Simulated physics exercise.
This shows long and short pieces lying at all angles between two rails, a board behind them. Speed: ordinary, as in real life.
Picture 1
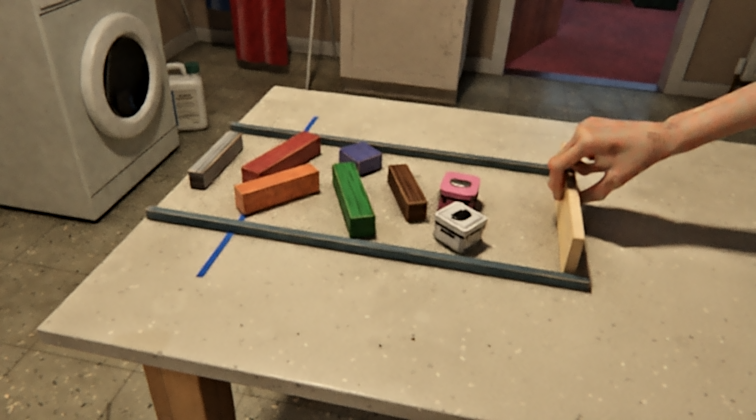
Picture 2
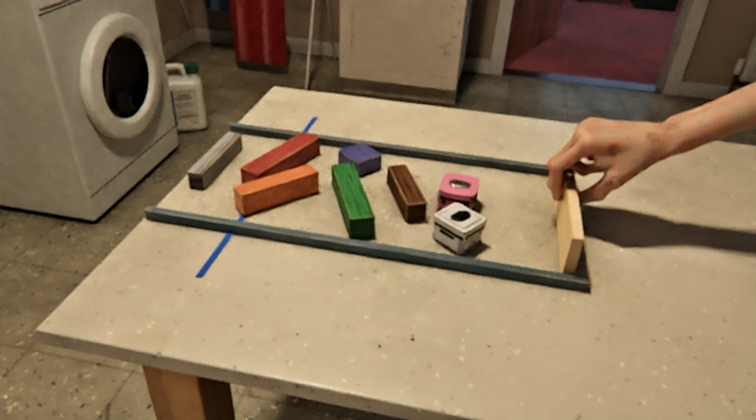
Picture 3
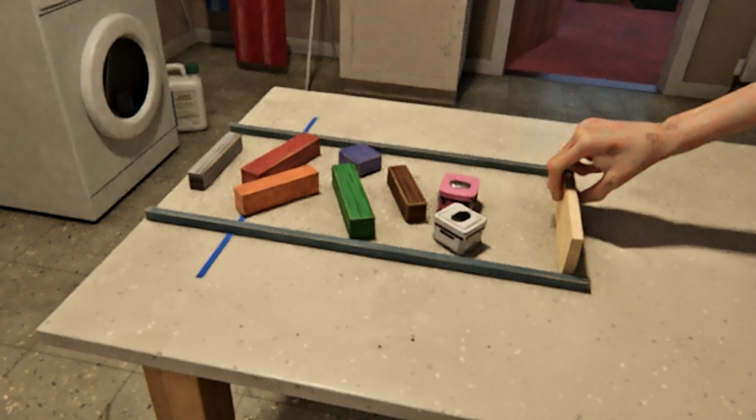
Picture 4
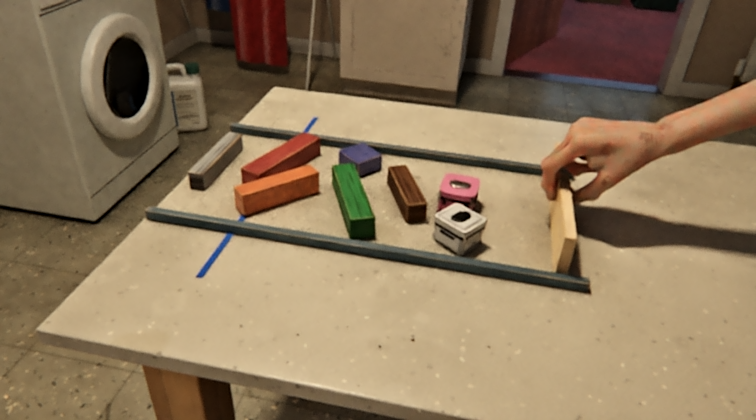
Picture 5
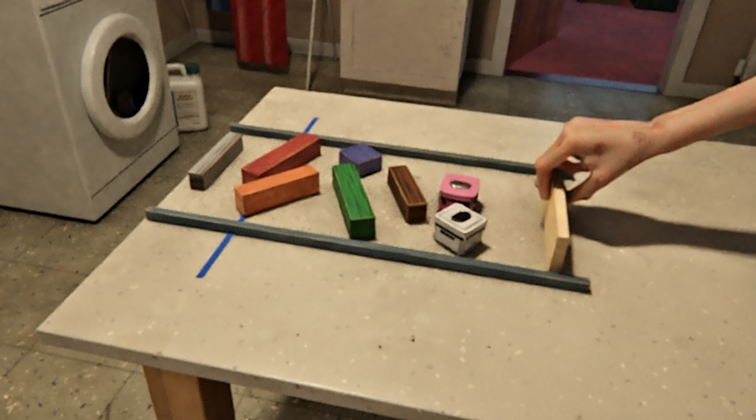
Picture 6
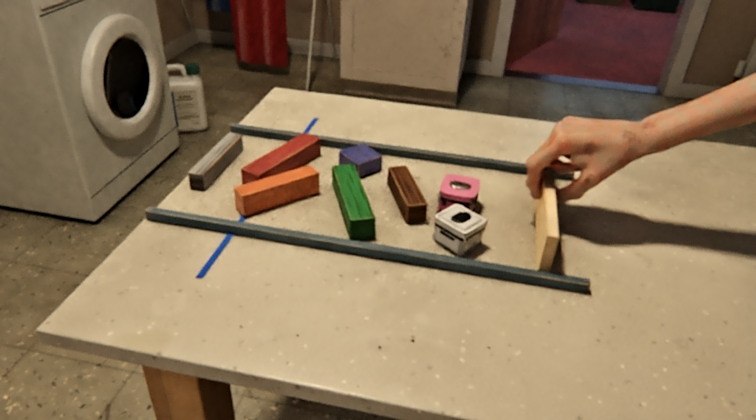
On a speckled table near a washing machine, a hand slides an upright board slightly left between rails toward motionless coloured blocks.
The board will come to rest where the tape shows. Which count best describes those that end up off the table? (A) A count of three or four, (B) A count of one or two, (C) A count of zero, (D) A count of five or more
B, A count of one or two.
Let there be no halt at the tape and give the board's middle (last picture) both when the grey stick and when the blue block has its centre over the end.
Roughly at (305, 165) and roughly at (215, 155).
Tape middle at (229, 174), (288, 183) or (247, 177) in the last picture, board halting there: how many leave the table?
In order, the counts are 5, 1 and 3.
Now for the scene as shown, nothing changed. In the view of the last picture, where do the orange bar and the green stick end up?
Orange bar: About (175, 182); green stick: About (198, 181).
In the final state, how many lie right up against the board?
The answer is 3.
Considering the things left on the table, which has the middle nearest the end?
Orange bar.
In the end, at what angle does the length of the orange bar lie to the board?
It sits some 15° out of line.
A little later, none off yet; grey stick at rest near (217, 160); red bar at rest near (283, 161); orange bar at rest near (278, 190).
Next, none off yet; grey stick at rest near (217, 160); red bar at rest near (283, 161); orange bar shifted a little near (255, 191).
Later still, none off yet; grey stick shifted a little near (203, 155); red bar shifted a little near (255, 149); orange bar shifted about its own width near (208, 187).
When it is over, the number that fall off is one or two; down, grey stick.
